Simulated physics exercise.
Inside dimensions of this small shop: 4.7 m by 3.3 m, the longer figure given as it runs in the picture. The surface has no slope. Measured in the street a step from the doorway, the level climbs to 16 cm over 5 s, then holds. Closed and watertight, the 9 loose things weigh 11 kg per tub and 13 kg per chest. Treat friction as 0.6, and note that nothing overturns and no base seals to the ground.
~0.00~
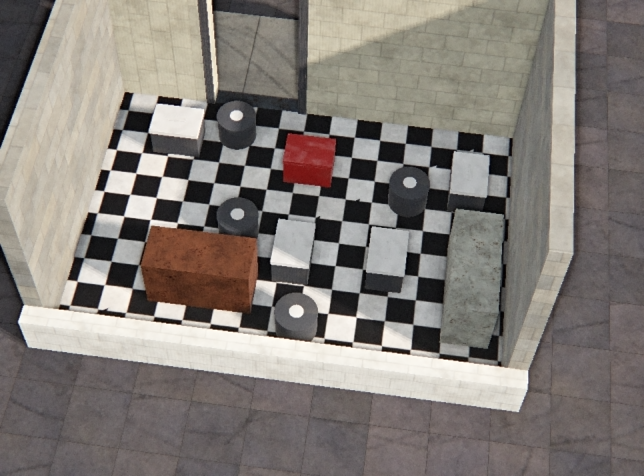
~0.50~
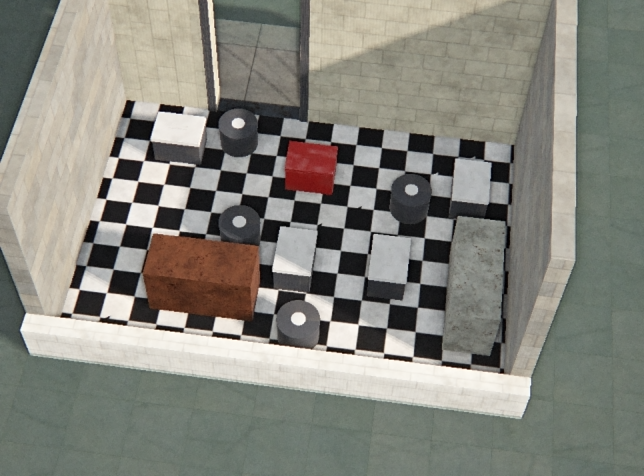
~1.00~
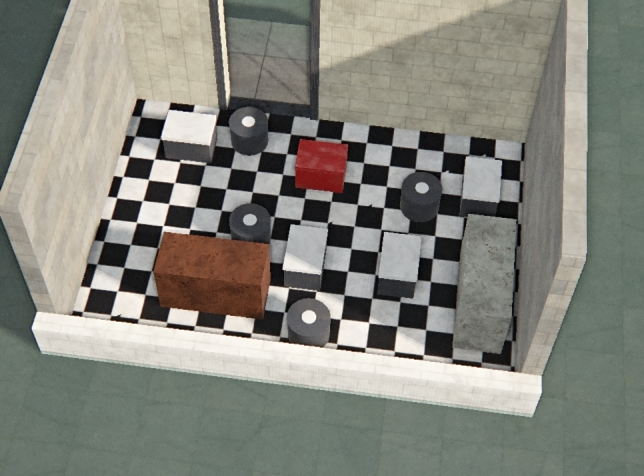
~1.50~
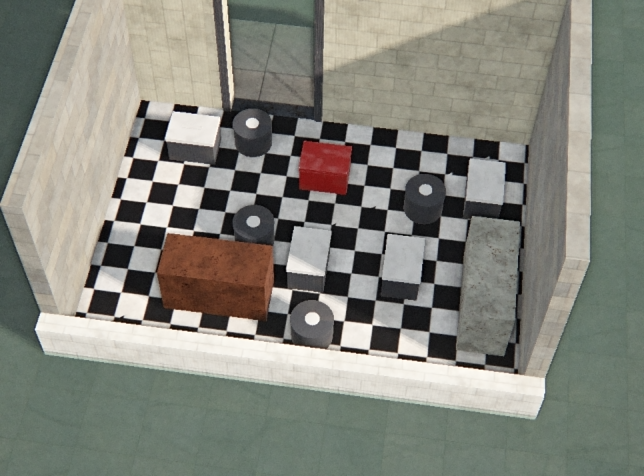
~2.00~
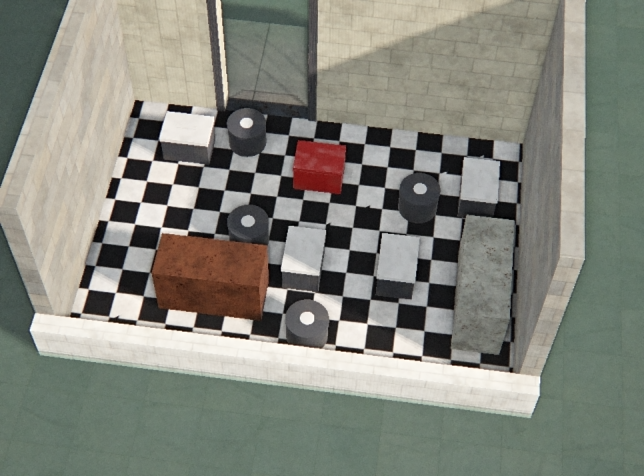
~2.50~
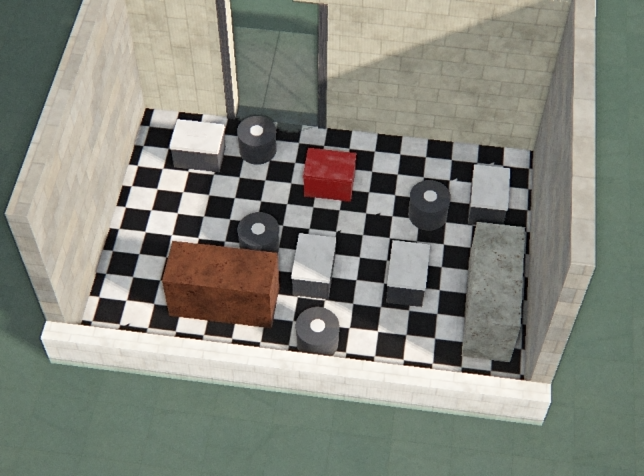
In a small roofless shop with a checkered floor, a red chest, grey drums and blocks stand still while the brown paving outside turns a murky green under water. The view sways slightly, and the green spreads over the paving in the back doorway, while the floor inside stays dry.
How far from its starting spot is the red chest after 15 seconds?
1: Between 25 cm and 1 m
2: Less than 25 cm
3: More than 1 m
Between 25 cm and 1 m.
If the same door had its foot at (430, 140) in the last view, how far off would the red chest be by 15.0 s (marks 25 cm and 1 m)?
Well, the red chest sits tight in that setup.
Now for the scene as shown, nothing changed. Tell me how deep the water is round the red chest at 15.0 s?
6 cm, roughly.
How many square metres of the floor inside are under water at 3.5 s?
1.0 m2.
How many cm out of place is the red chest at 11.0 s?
Close to 60 cm.
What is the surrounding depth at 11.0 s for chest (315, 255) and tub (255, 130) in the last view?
6 and 8 cm.
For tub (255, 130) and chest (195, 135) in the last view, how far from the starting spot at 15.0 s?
250 cm, 50 cm.
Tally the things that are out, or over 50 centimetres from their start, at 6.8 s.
Tally at that time: 1.
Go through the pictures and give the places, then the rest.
The first picture shows the red chest at (310, 150), on the bottom; water covers 0.0 m2; 0 of 9 have shifted.
The second picture shows the red chest at (311, 157) rests on the ground; 0.0 m2 under water; 0 of 9 have shifted.
The third picture shows the red chest at (322, 156) rests on the ground; water covers 0.0 m2; 0 of 9 have shifted.
The fourth picture shows the red chest at (325, 157), on the bottom; water covers 0.0 m2; 0 of 9 have shifted.
The fifth picture shows the red chest at (320, 157), on the bottom; water covers 0.0 m2; 0 of 9 have shifted.
The sixth picture shows the red chest at (330, 164), on the bottom; 0.0 m2 under water; 0 of 9 have shifted.
After 3.5 s the red chest is near (330, 164), 0.0 m from its start, aground; 0 afloat.
After 6.8 s the red chest is near (342, 185), 0.3 m from its start, aground; 1 afloat.
After 11.0 s the red chest is near (362, 198), 0.6 m from its start, aground; 3 afloat.
After 15.0 s the red chest is near (366, 204), 0.7 m from its start, aground; 7 afloat.
